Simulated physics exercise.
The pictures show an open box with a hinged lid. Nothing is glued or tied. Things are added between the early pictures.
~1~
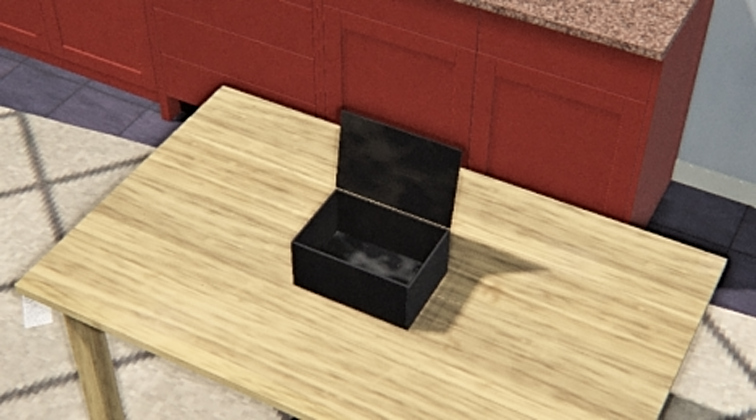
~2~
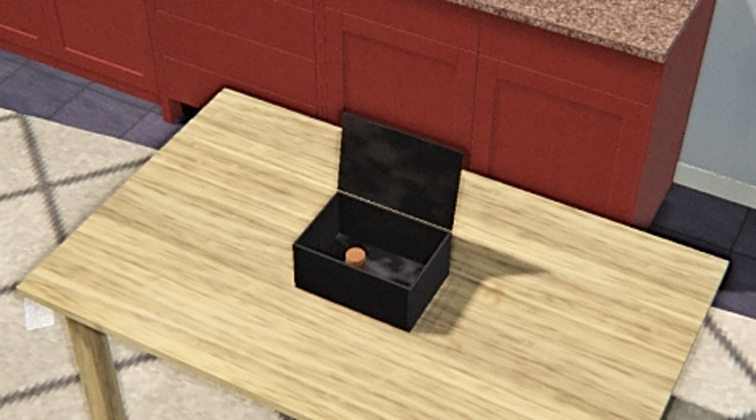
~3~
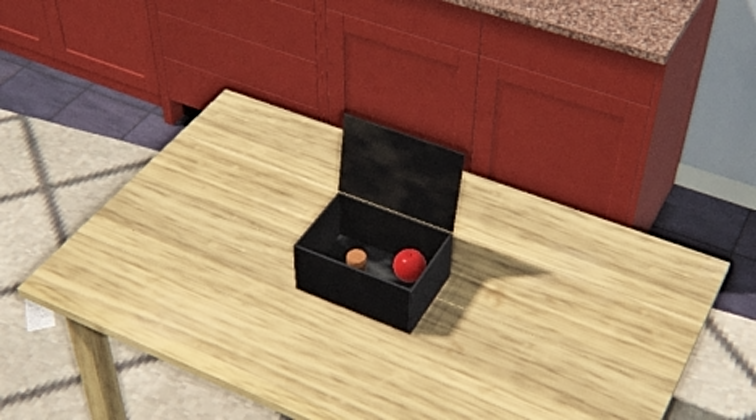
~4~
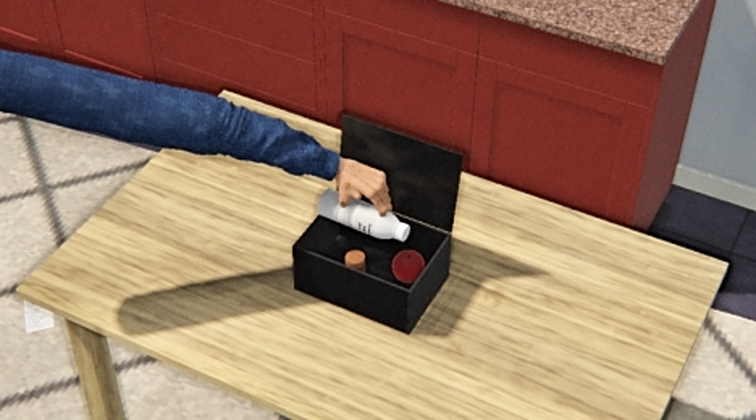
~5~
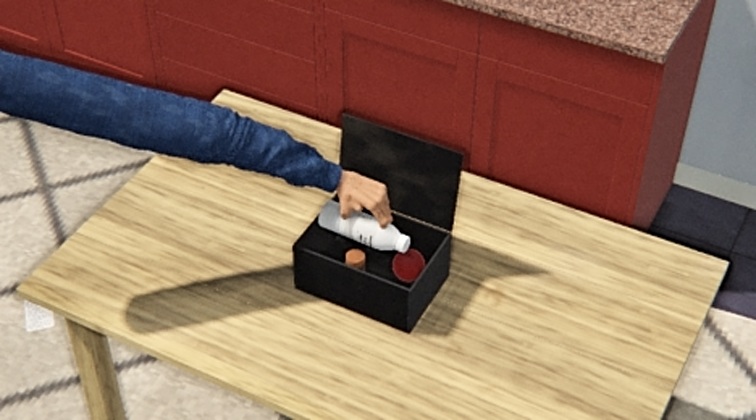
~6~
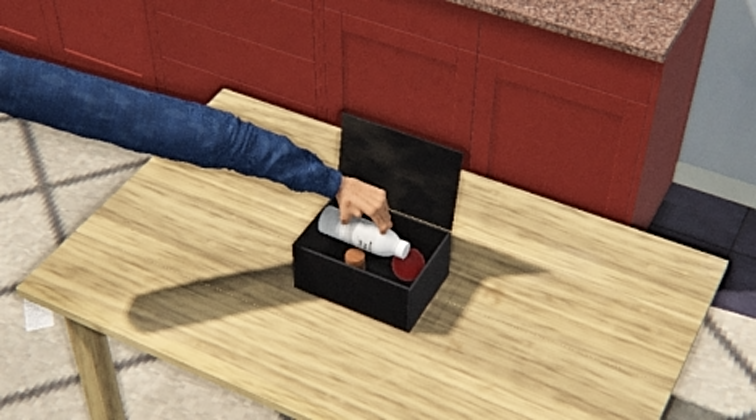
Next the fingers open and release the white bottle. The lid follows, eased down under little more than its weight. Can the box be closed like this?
It shuts flat.
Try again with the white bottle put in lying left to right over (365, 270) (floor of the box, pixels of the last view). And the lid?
Then it sits on the rim.
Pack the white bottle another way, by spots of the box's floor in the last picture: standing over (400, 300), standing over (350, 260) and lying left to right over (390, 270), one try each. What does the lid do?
In the first case it is held up; in the second case it is held up; in the third case it shuts flat.
Then, 0.40 s on from there, white bottle shifted about its own width near (375, 249).
Then, 1.20 s on from there, lid starting down; white bottle shifted well along near (376, 268); red apple shifted a little.
Then, 1.70 s on from there, lid 51° above the rim; white bottle shifted well along near (376, 269); red apple shifted a little.
Then, 2.10 s on from there, lid 15° above the rim; white bottle shifted well along near (376, 269); red apple shifted a little.
In the end, lid shut; moved from the start, white bottle; the other 2 unmoved. At the end, from the last picture's camera, white bottle near (376, 269).
